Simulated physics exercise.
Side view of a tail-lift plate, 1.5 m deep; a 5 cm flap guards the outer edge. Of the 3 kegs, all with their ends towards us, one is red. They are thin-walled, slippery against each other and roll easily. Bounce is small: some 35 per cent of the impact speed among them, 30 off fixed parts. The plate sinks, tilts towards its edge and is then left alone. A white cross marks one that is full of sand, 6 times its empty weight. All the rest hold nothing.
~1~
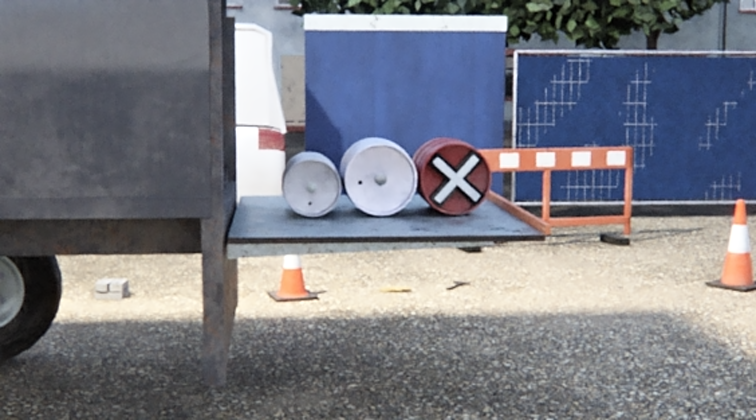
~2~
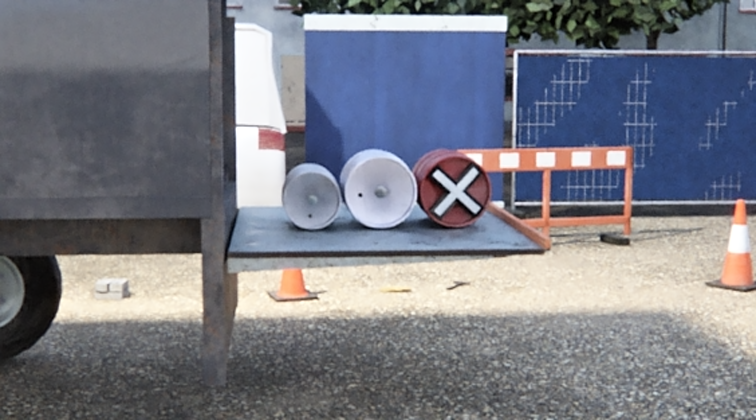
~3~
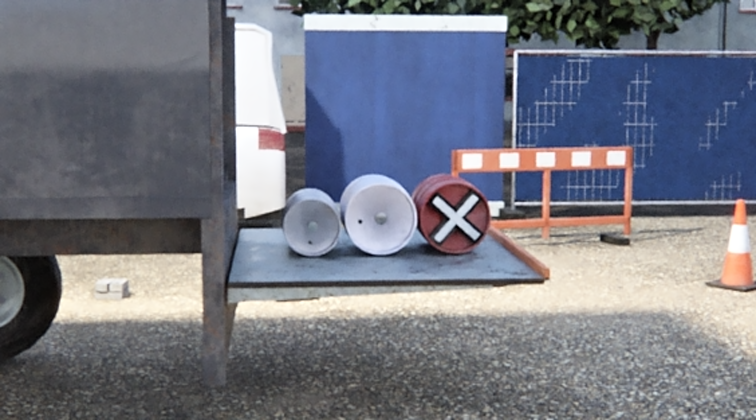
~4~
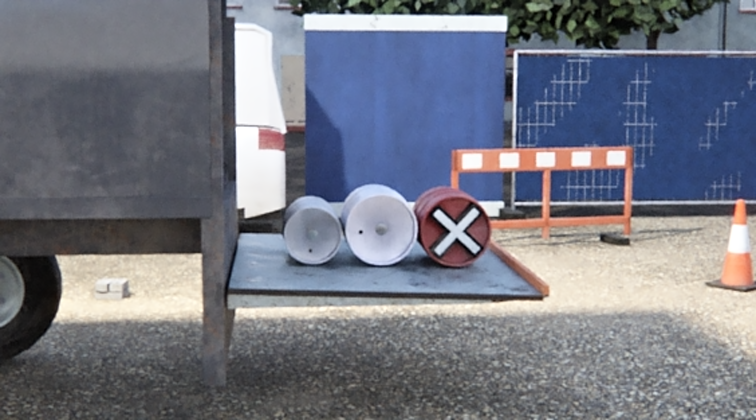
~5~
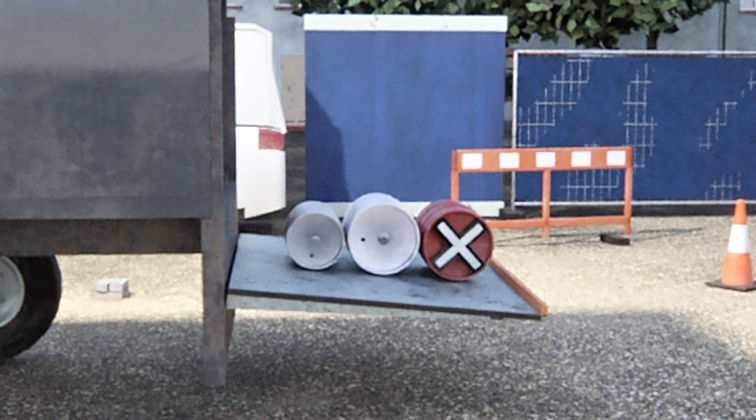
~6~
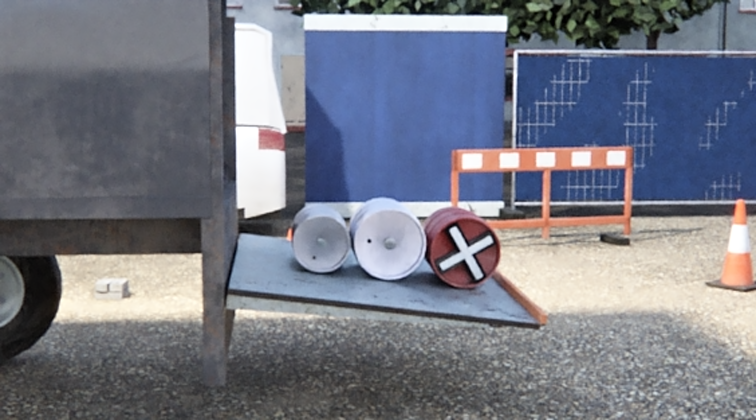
A tail-lift plate carrying two whitish kegs and a red one with a white cross sank lower, then tilted down to the right, and the kegs shifted slightly right as the red one turned.
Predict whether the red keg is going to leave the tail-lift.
Red stays on the plate.
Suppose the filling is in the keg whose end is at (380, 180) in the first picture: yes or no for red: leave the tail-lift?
In that case red yes.
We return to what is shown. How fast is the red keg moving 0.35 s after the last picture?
Near 0.5 m/s.
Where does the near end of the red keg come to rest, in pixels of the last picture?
At about (494, 257).
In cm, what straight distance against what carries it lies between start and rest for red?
Red 20.
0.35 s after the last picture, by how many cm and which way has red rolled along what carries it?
Red 20 right.
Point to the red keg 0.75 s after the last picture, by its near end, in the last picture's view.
Near (496, 256).
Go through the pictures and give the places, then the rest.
The first frame shows red at (457, 180); plate level; stop at (548, 230); white cross at (457, 180).
The second frame shows red at (457, 192); plate level.
The third frame shows red at (457, 219); plate level.
The fourth frame shows red at (457, 232); plate tilted 2°; stop at (547, 290).
The fifth frame shows red at (460, 246); plate tilted 6°.
The sixth frame shows red at (467, 254); plate tilted 7°; stop at (544, 319).
Then, 0.35 s after the last picture, red is on the plate, 15 cm from the stop, rolling right; 0 of 3 are off.
Then, 0.75 s after the last picture, no change for red; 0 of 3 are off.
Then, 1.15 s after the last picture, red is on the plate, 15 cm from the stop, rolling right; 0 of 3 are off.
At rest (1.55 s after the last picture), red is on the plate, 15 cm from the stop; 0 of 3 are off.
